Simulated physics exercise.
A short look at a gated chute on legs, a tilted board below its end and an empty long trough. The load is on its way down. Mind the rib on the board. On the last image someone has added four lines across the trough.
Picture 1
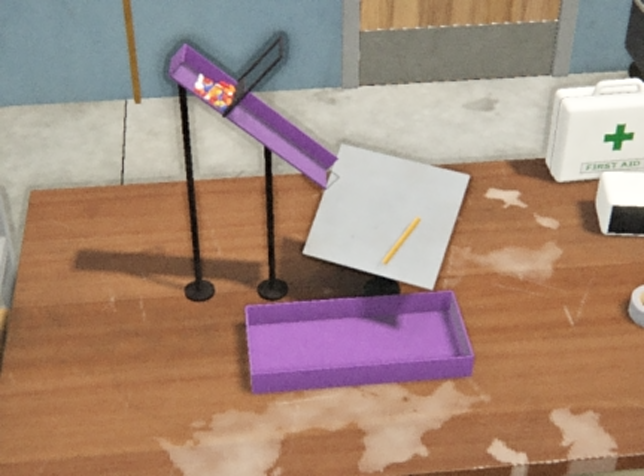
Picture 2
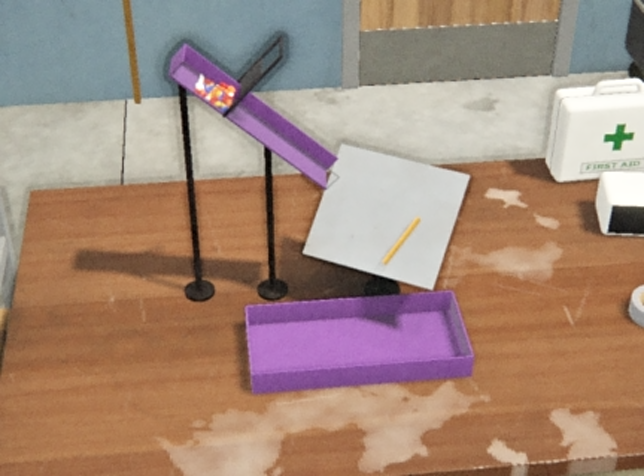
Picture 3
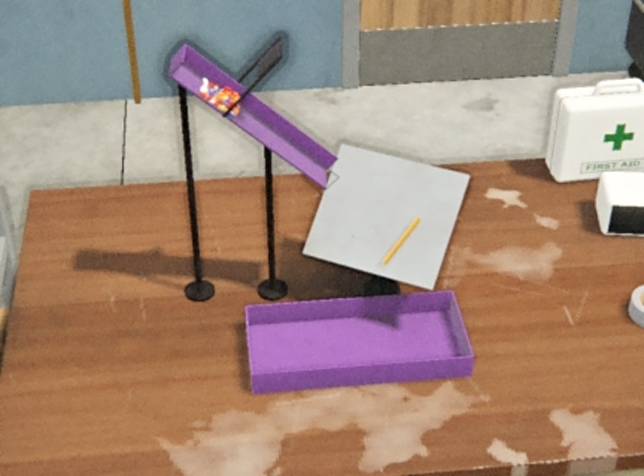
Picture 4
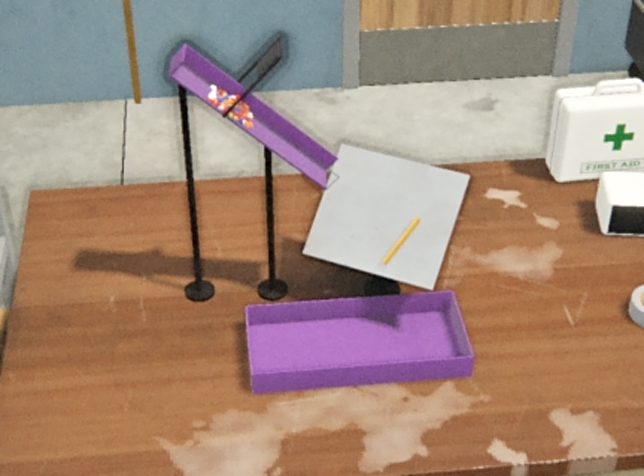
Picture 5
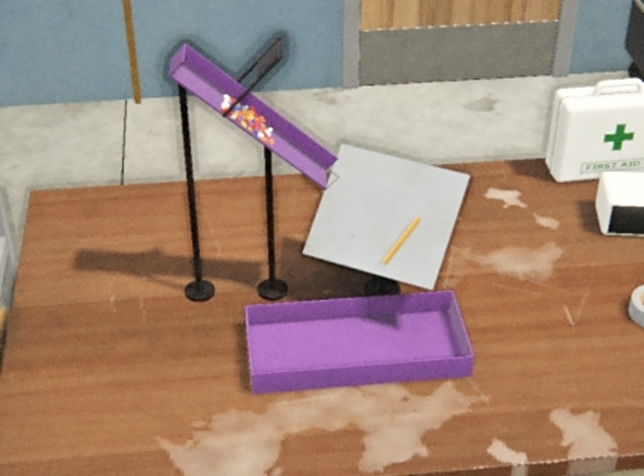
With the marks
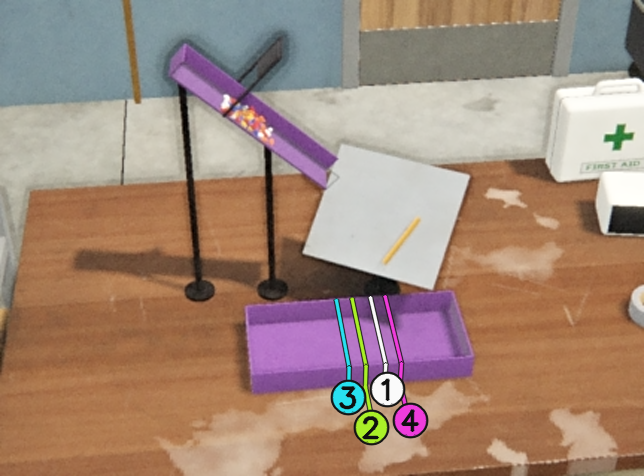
A narrow purple chute on thin black legs slopes down to the right over a worn wooden table, seen from slightly above in a room with a blue wall. Below its lower end sits a tilted pale grey board with a yellow rib, above an empty purple trough, with a first aid case at right. Small multicoloured pieces slide beneath the raised dark gate and spread partway down the chute, while the camera stays still.
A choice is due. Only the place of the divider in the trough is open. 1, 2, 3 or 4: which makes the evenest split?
Use line 2.
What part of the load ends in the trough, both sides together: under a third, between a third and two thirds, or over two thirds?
Over two thirds.
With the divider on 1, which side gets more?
The left side.
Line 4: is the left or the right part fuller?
More lands on the left.
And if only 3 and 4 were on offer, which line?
That would be 3.
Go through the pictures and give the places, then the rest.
In the first picture, load behind the gate (219, 93), jelly beans; lip of the chute (326, 181), sloping fairly steeply.
In the second picture, middle of the board (385, 214), tilted fairly steeply; middle of its low edge (366, 271); of its high edge (404, 159).
In the third picture, front corners of the trough (252, 374) and (473, 356), empty; front of the load (236, 111).
In the fourth picture, middle of the load (236, 106); its front (251, 125), roughly a quarter of the way to the lip; rib from (418, 217) to (383, 262).
In the fifth picture, middle of the load (251, 118); its front (271, 142), roughly half of the way to the lip.
On the marked copy, line 1 crosses the front rim at (385, 363); line 2 crosses the front rim at (365, 365); line 3 crosses the front rim at (348, 366); line 4 crosses the front rim at (401, 362).
If 1 is chosen, of what is caught, almost all on the left of the divider, about a tenth on the right.
If 2 is chosen, of what is caught, roughly half on the left of the divider, roughly half on the right.
If 3 is chosen, of what is caught, about a tenth on the left of the divider, the larger part on the right.
If 4 is chosen, of what is caught, almost all on the left of the divider, just a few on the right.
